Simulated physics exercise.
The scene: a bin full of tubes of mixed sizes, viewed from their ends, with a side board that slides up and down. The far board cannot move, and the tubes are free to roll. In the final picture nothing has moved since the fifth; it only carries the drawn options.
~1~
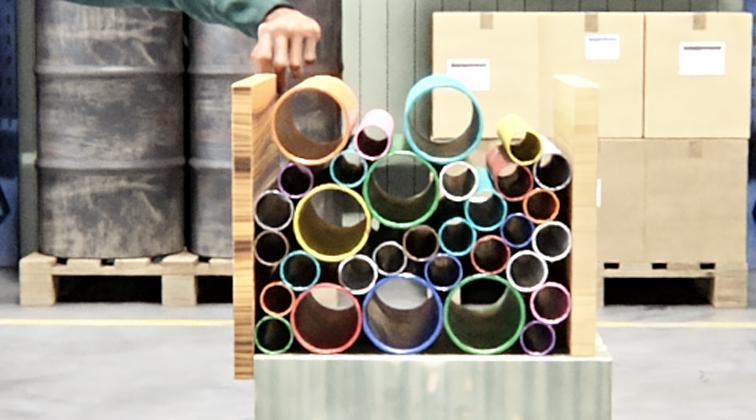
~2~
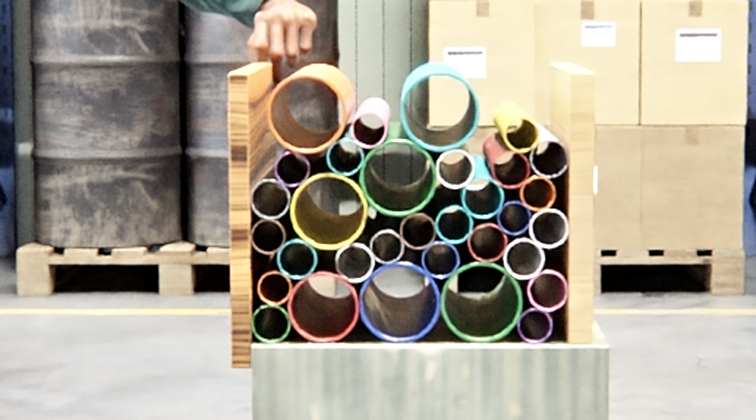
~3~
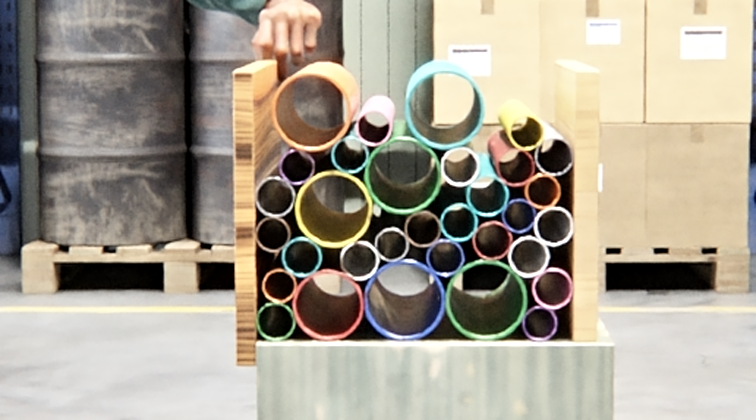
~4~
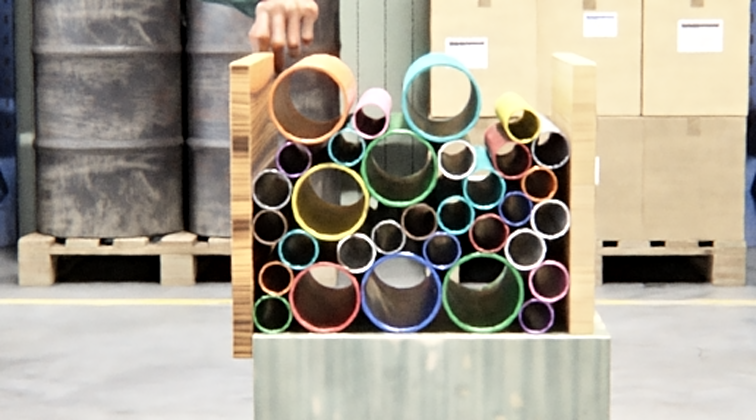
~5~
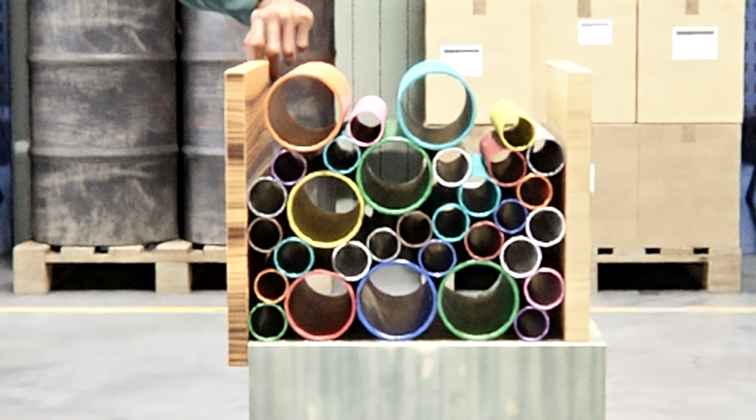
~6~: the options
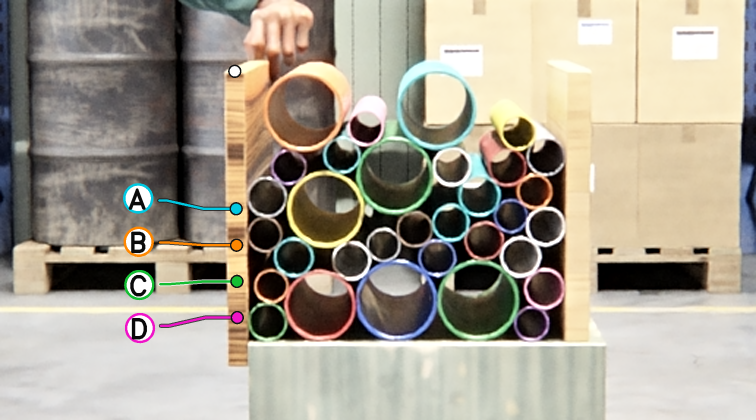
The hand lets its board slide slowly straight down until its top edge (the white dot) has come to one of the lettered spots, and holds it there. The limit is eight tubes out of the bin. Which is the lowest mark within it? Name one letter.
Slide it to C.
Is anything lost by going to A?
No.
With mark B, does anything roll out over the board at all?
Yes.
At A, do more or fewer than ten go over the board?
Fewer than ten.
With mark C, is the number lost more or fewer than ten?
It loses fewer than ten.
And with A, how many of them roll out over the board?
At A the number is none.
On the marked copy, A at (236, 209); B at (237, 245); C at (237, 281); D at (238, 317); the white dot at (235, 71).
Following C. Soon after the start, top of the board (246, 167).
Later, top of the board (247, 274).
In the end, top of the board (247, 280), six out over the board.
As for the rest, A none out over the board; B three out over the board; D more than eight out over the board.
